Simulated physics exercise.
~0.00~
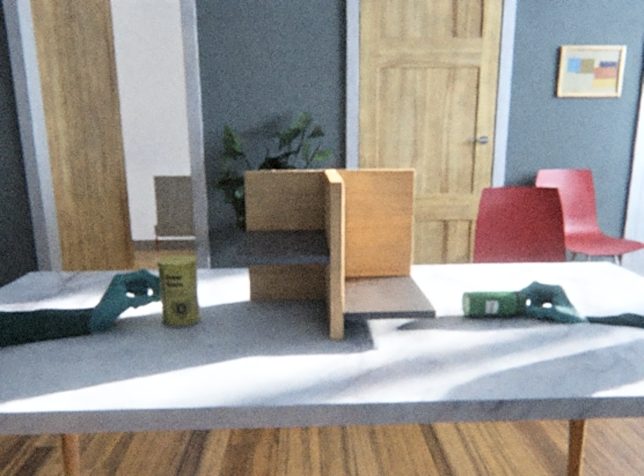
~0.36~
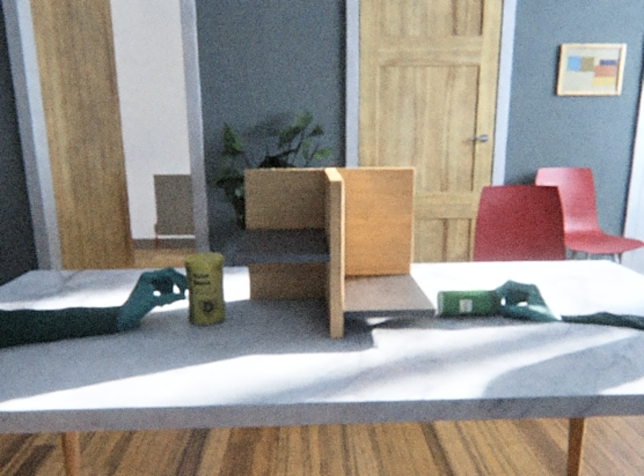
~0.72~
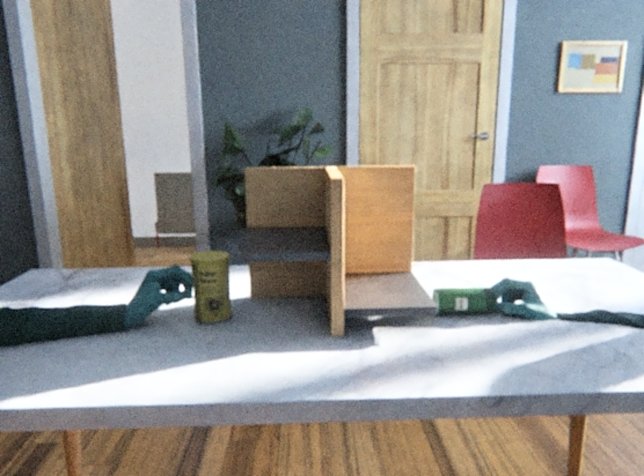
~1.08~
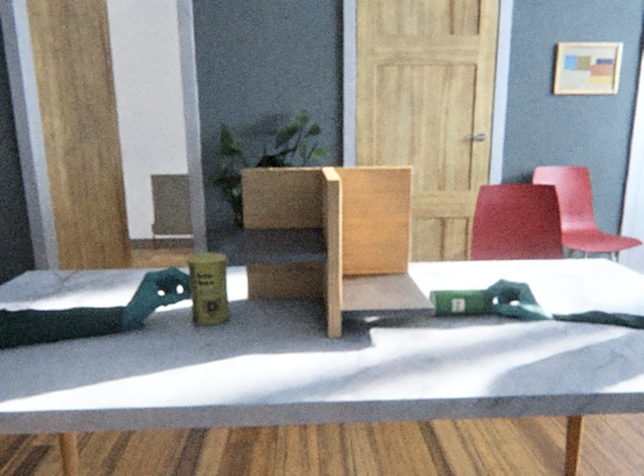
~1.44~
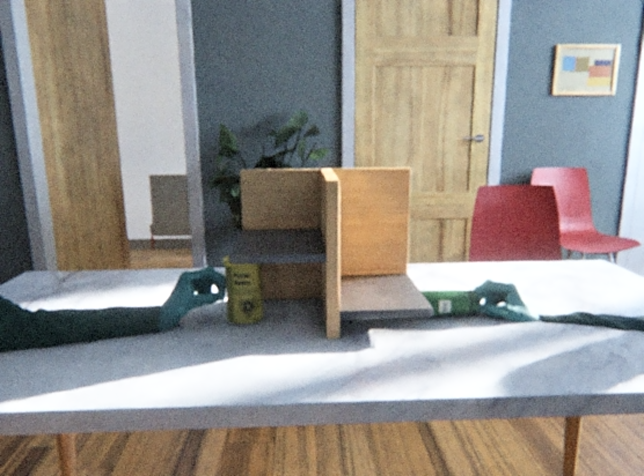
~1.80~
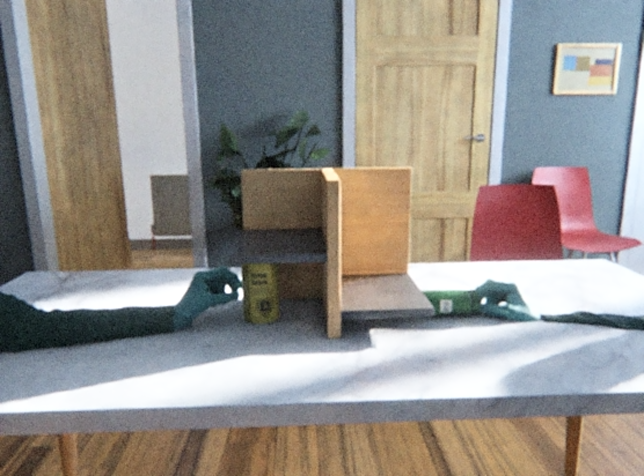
A yellow tin standing upright and a green container lying on its side were pushed by two hands from opposite sides toward a low wooden rack, and the tin slid in under the left shelf while the green one stopped at the right shelf's edge.
